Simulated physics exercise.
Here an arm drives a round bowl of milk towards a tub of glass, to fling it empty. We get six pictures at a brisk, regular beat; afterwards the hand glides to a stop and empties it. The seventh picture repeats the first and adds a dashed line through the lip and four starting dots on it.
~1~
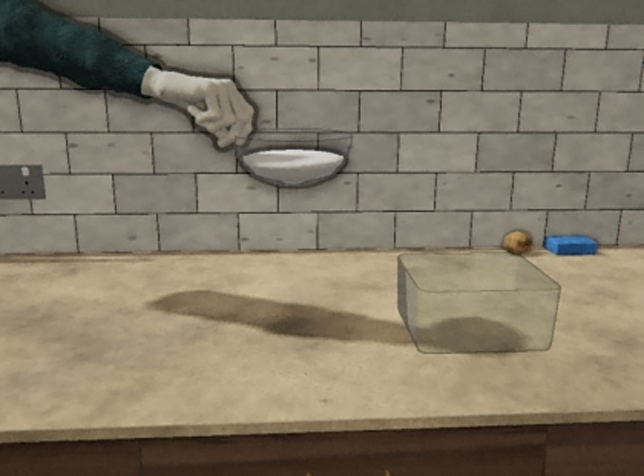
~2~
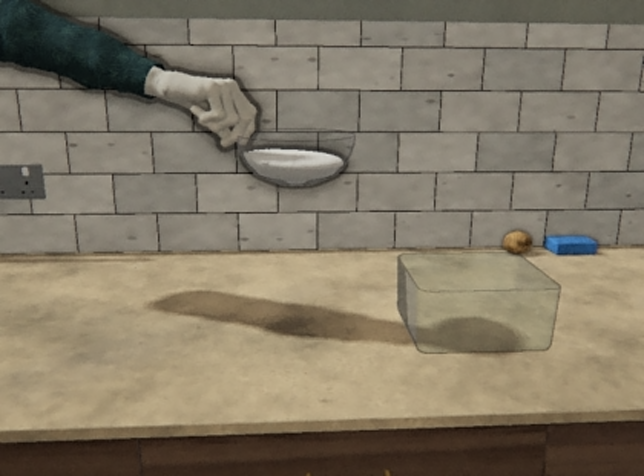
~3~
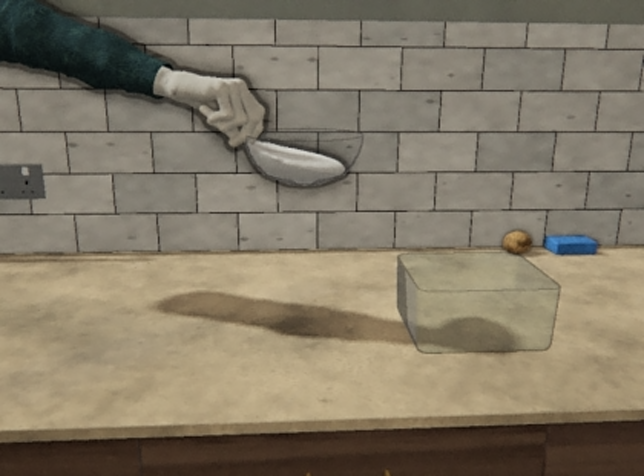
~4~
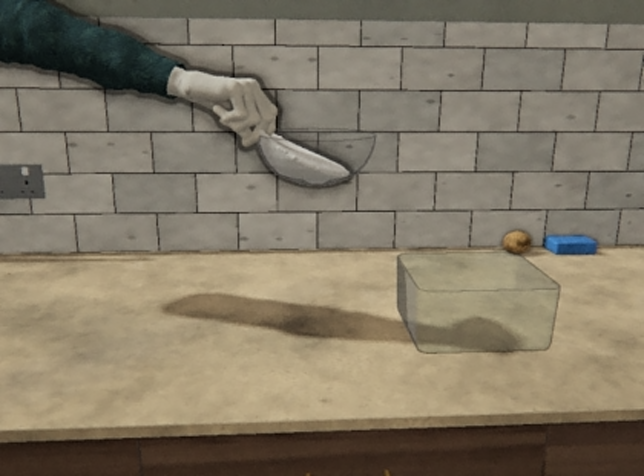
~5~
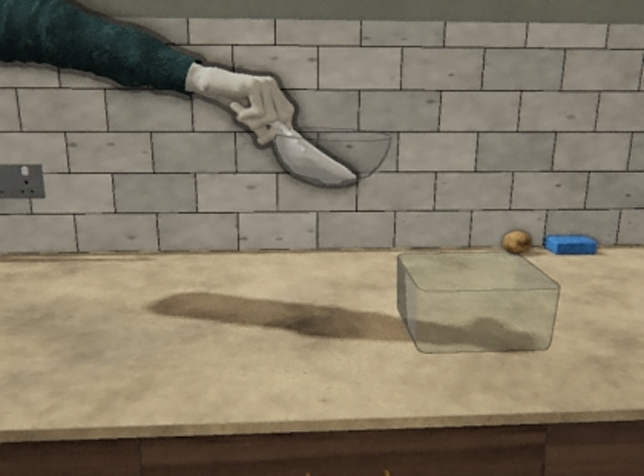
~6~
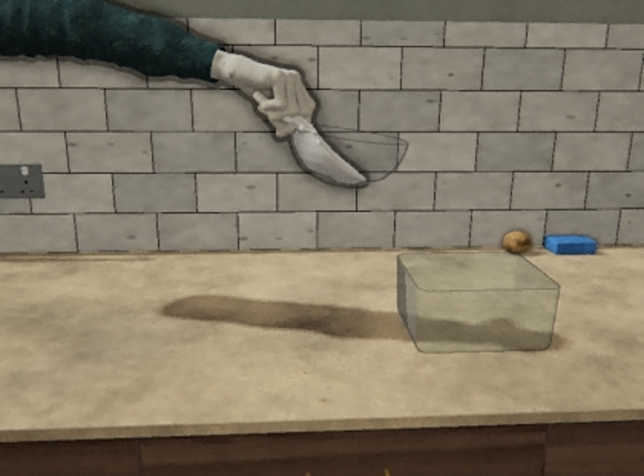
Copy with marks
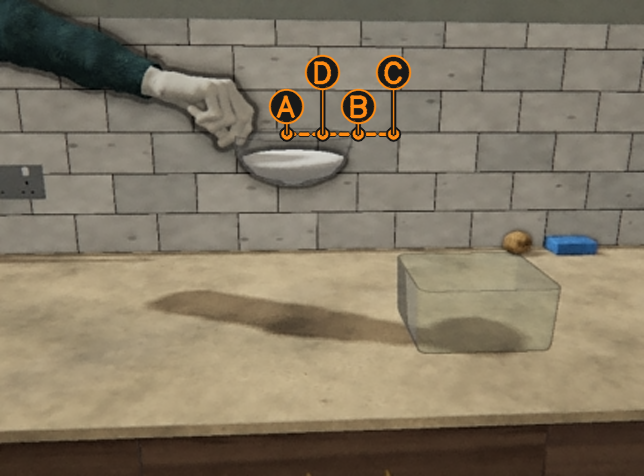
We see a gloved hand on a dark-sleeved arm move a clear round bowl of milk a short way right above a counter with a glass tub, the milk sloping steeply up the bowl's left side to the rim.
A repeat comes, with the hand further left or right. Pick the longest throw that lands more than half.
The limit is D.
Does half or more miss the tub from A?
Yes, it does.
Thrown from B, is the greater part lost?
No, that is safe.
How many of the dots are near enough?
Three of the four.
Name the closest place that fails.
Here it is place A.
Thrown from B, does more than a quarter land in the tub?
Yes.
In orange, A at (286, 134); B at (358, 134); C at (393, 134); D at (322, 134).
If A is chosen, about 29 % lands in the tub, 67 % falls short and 4 % goes beside or beyond.
If B is chosen, about 71 % lands in the tub, 19 % falls short and 10 % goes beside or beyond.
If C is chosen, about 72 % lands in the tub, 16 % falls short and 13 % goes beside or beyond.
If D is chosen, about 64 % lands in the tub, 28 % falls short and 8 % goes beside or beyond.
